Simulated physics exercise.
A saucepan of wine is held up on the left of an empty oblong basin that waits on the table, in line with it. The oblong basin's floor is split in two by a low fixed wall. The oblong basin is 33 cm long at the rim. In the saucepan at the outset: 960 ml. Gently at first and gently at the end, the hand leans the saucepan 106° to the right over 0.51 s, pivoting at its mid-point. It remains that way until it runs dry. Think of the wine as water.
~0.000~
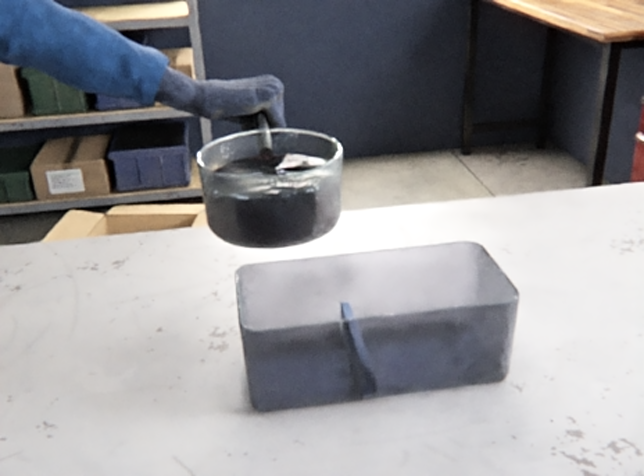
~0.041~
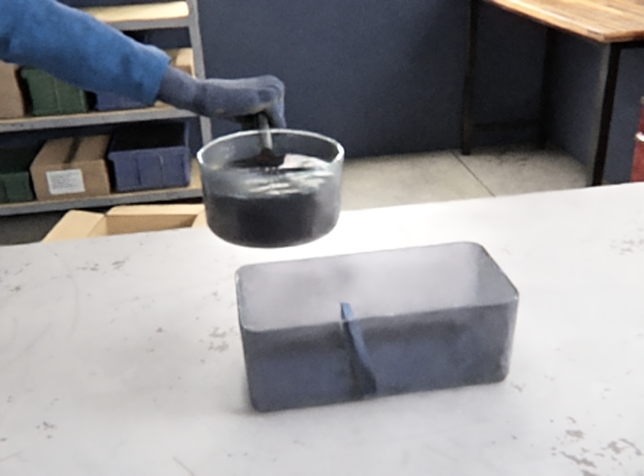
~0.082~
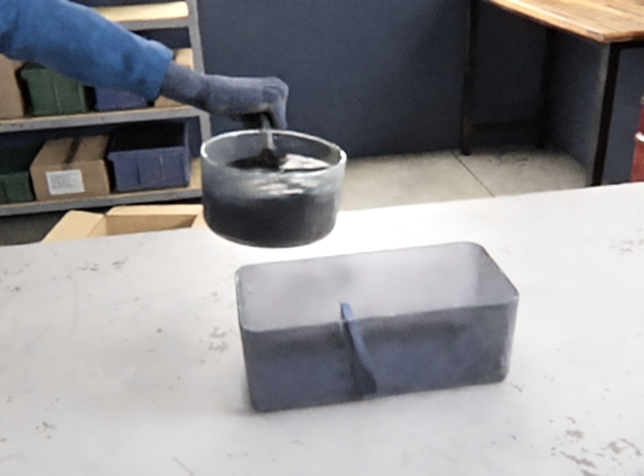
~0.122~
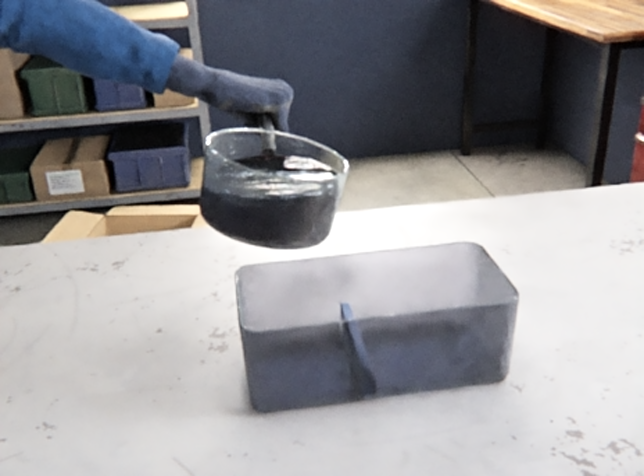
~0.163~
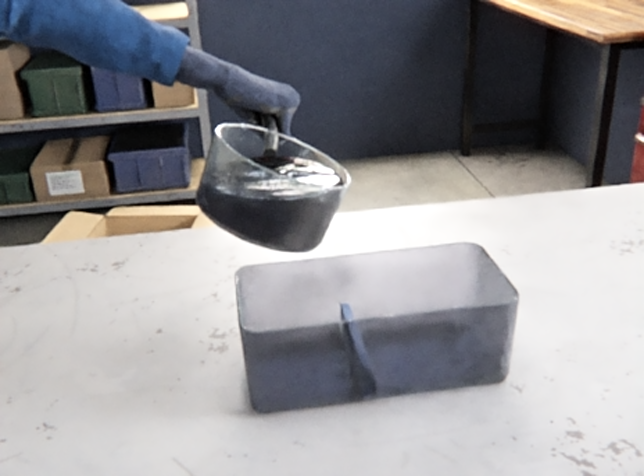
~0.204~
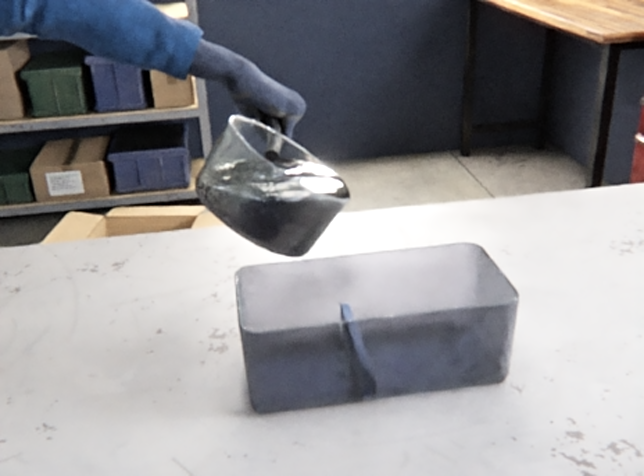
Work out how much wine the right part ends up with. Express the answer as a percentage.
I would put it at 72 per cent.
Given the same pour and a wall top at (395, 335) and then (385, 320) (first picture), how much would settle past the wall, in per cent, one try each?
The first try gives 25 percent and the second 25 percent.
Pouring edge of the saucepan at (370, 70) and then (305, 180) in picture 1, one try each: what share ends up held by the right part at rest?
80 in a hundred, followed by 25 in a hundred.
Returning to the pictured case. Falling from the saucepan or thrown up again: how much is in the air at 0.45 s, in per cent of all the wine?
It comes to about 44 percent.
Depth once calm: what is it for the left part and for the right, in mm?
Left about 12 mm, right about 26 mm.
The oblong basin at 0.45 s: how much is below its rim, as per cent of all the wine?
Around 28%.
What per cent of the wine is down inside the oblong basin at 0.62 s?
It works out near 86 per cent.
By 0.45 s the tilt is 102° and 28 per cent is still to pour, 0 is left of the wall and 29 right of it.
By 0.62 s the tilt is 106° and 7 per cent is still to pour, 16 is left of the wall and 71 right of it.
By 0.81 s the tilt is 106° and 1 per cent is still to pour, 23 is left of the wall and 71 right of it.
By 1.01 s the tilt is 106° and 0 per cent is still to pour, 25 is left of the wall and 73 right of it.
At rest 26 per cent lies left of the wall, 72 right of it and 2 outside.
